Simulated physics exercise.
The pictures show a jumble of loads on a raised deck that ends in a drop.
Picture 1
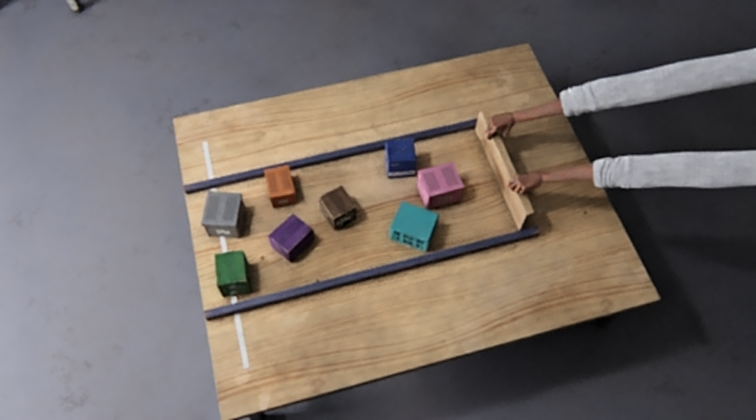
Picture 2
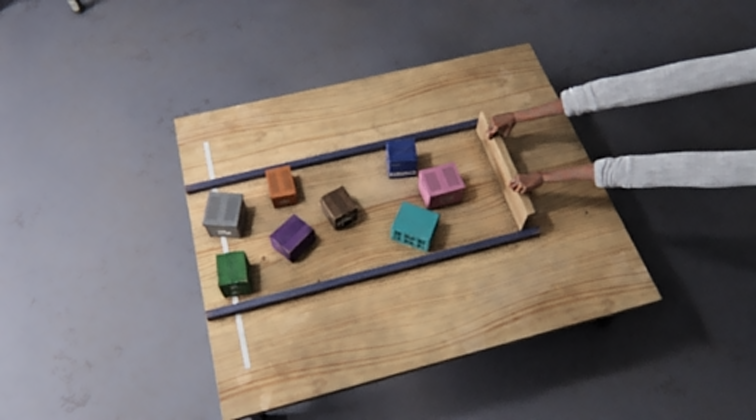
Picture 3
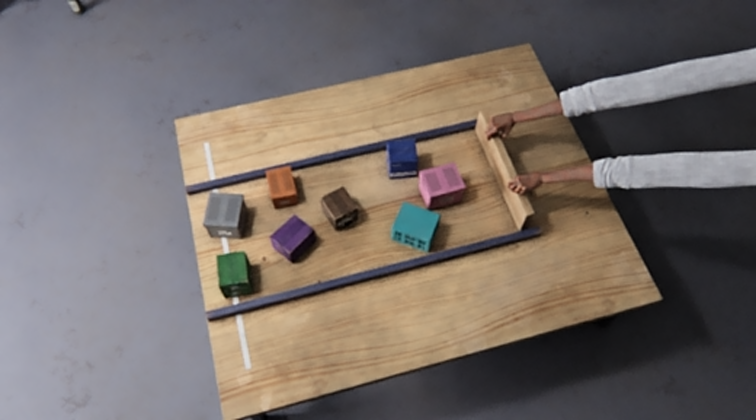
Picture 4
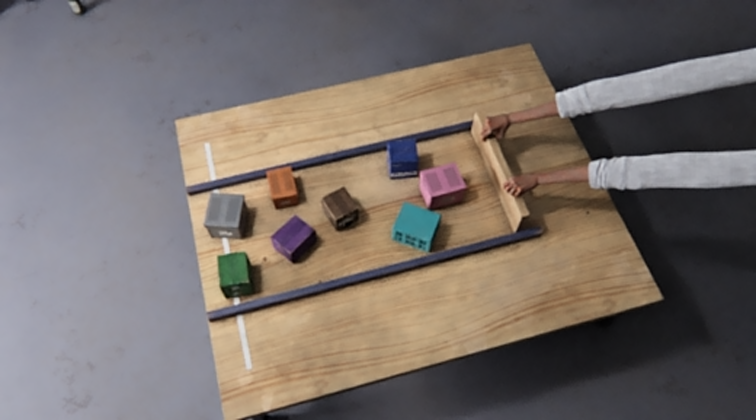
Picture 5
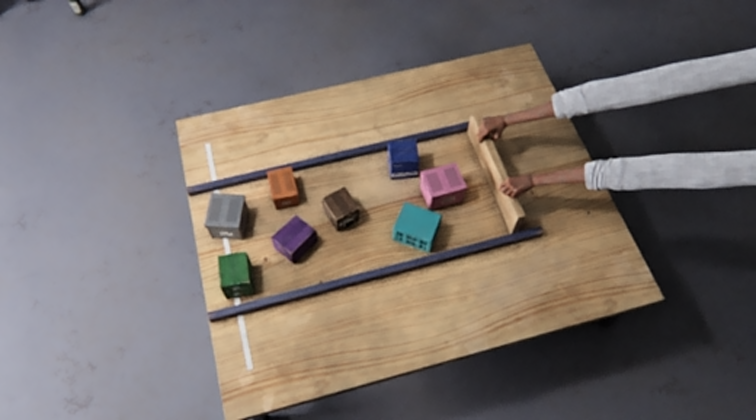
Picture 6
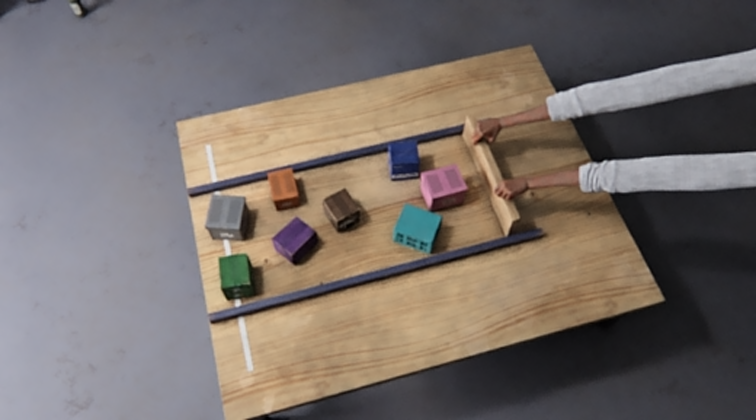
The clip shows eight colored boxes scattered between two dark rails on a wooden table while two hands hold a plank at the right, then slide it slightly left toward the boxes, which stay essentially still.
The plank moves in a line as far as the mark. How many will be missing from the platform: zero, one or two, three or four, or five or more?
Here the number that fall off is five or more.
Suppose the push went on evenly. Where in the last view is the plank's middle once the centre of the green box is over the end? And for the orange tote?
Its middle is around (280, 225) and around (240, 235).
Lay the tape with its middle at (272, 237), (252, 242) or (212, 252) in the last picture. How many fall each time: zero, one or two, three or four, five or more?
One after another: Just one or two; either three or four; 5 or more.
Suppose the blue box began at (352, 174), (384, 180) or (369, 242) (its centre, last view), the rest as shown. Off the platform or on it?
Place by place, it stays on; remains up; drops off.
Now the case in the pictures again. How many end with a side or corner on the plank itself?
That makes 3.
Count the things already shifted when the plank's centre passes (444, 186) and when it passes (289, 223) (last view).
By then 1, and 8.
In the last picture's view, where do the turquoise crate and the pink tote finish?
The turquoise crate at (213, 292), the pink tote at (205, 246).
Soon after, none off yet; green box at rest near (237, 277); grey tote at rest near (228, 218); purple parcel at rest near (295, 240).
After that, none off yet; green box at rest near (237, 277); grey tote at rest near (228, 218); purple parcel displaced about its own width near (268, 258).
In the end, the number that fall off is five or more; gone, brown parcel, orange tote, purple parcel, grey tote and green box.
